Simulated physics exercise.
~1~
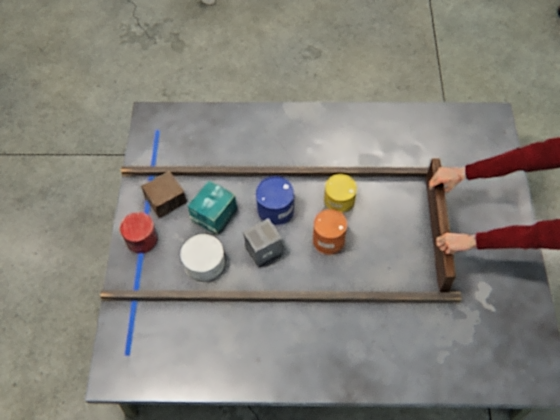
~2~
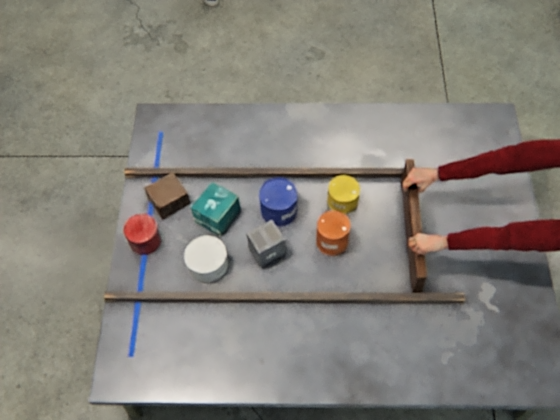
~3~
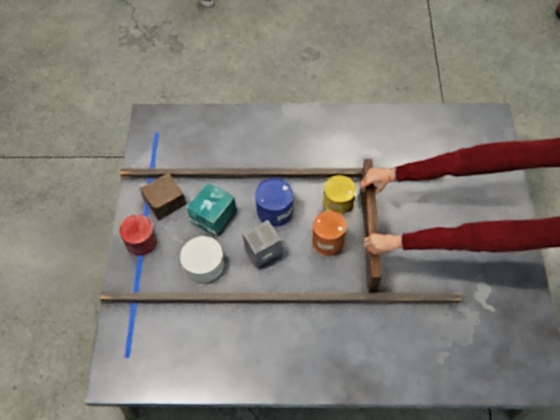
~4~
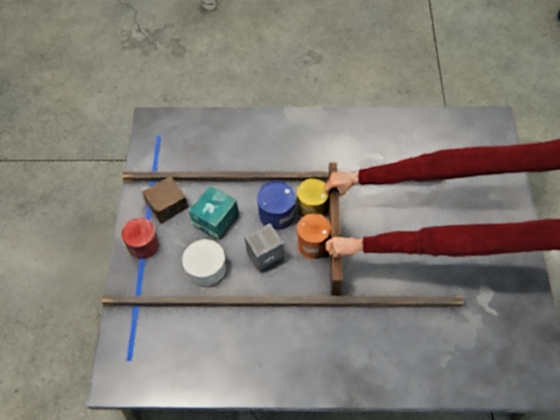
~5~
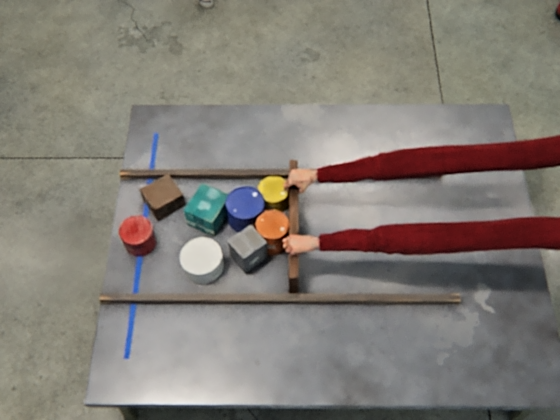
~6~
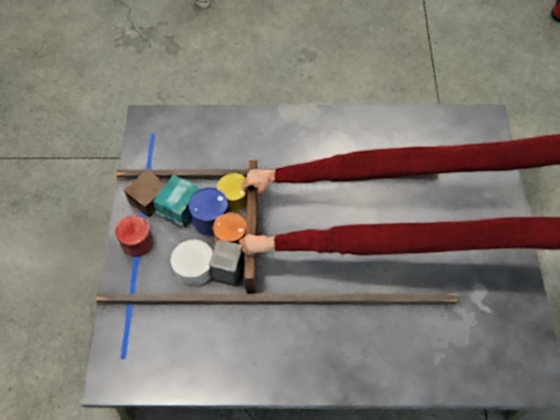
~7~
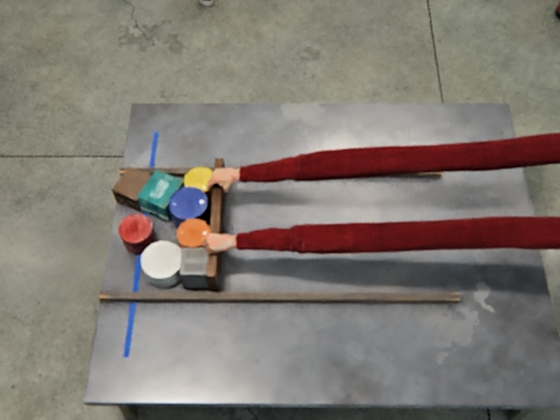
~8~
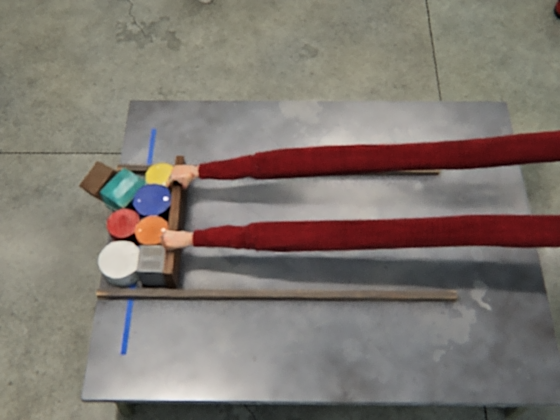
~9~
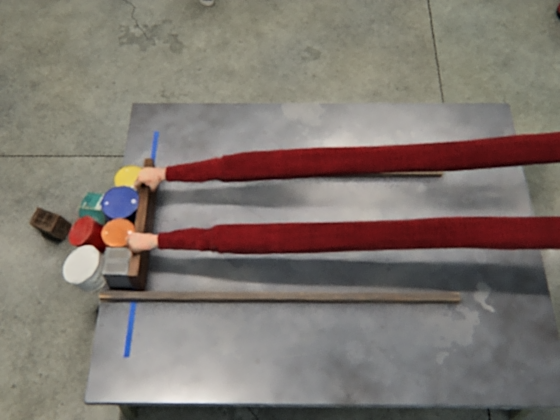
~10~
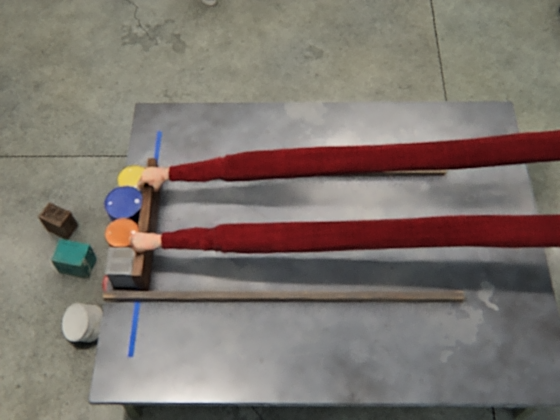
Wooden plank pushed left by two red-sleeved arms, herding canisters and boxes across a table, sending several off the left edge.
